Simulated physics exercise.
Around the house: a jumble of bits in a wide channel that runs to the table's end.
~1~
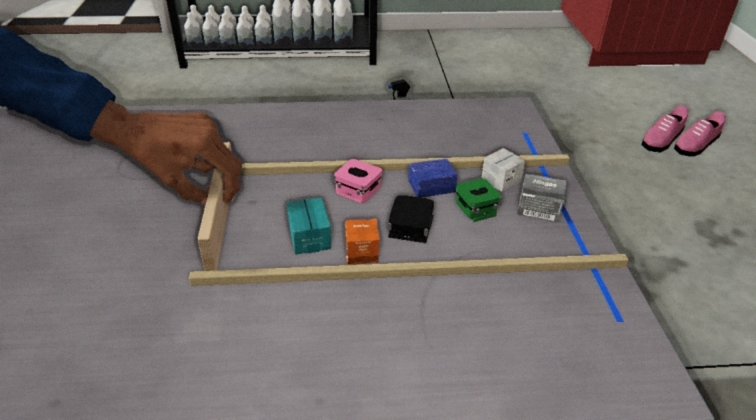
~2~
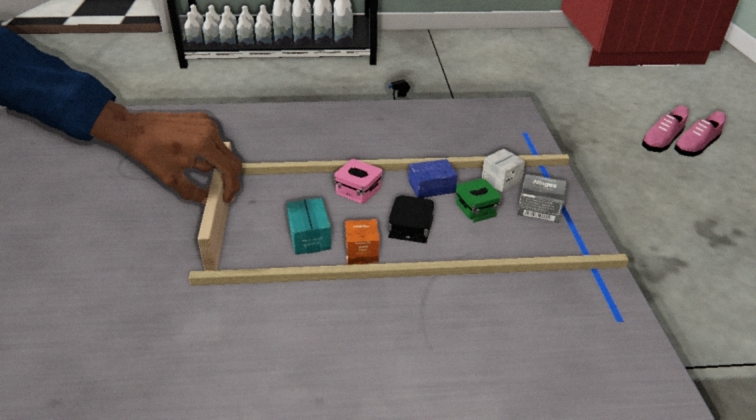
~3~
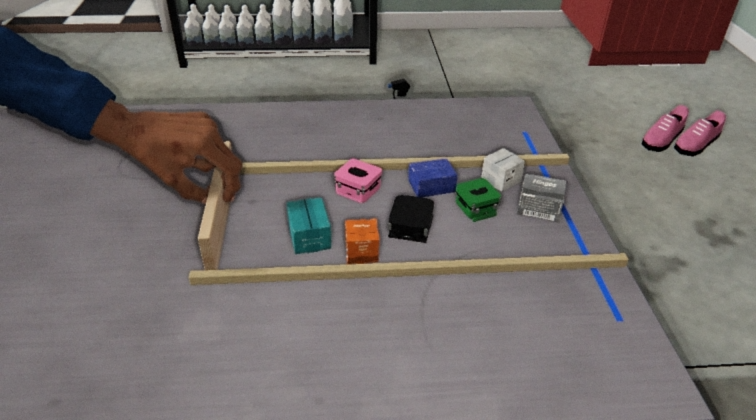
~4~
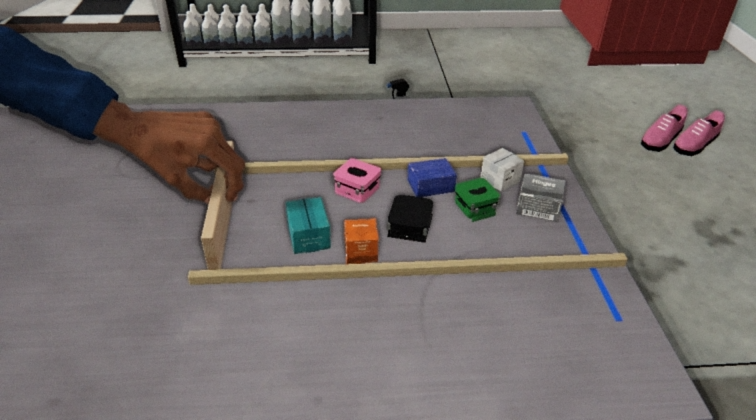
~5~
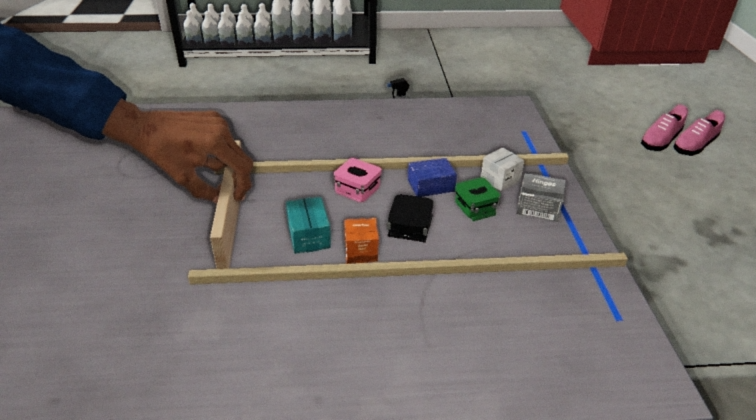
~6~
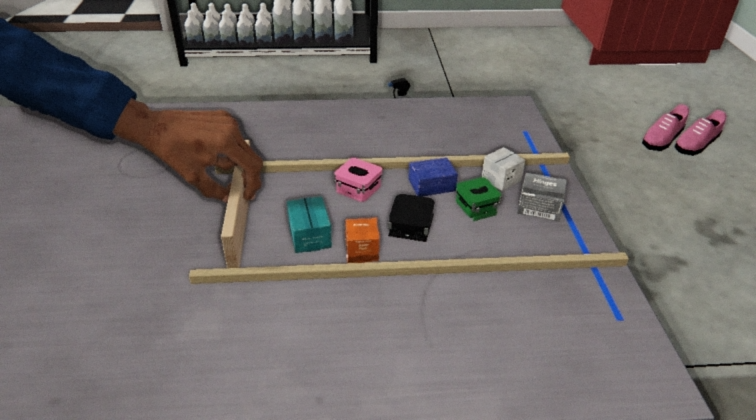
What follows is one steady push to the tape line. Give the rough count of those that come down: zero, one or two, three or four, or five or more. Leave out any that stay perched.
Outcome: The number that fall off is five or more.
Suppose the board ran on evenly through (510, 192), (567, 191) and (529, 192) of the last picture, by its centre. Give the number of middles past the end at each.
It would be 2, 6 and 3.
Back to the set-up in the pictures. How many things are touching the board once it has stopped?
2 of them.
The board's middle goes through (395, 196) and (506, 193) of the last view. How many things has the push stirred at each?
At the one place 6, at the other 8.
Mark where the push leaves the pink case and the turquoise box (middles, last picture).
Near (567, 168) and (593, 215).
A little later, none off yet; grey box at rest near (542, 197); white box at rest near (503, 169); green case at rest near (477, 199).
Next, none off yet; grey box shifted about its own width near (587, 195); white box shifted about its own width near (543, 166); green case shifted well along near (542, 190).
When it is over, the number that fall off is five or more; down, orange box, black case, blue block, green case, white box and grey box.
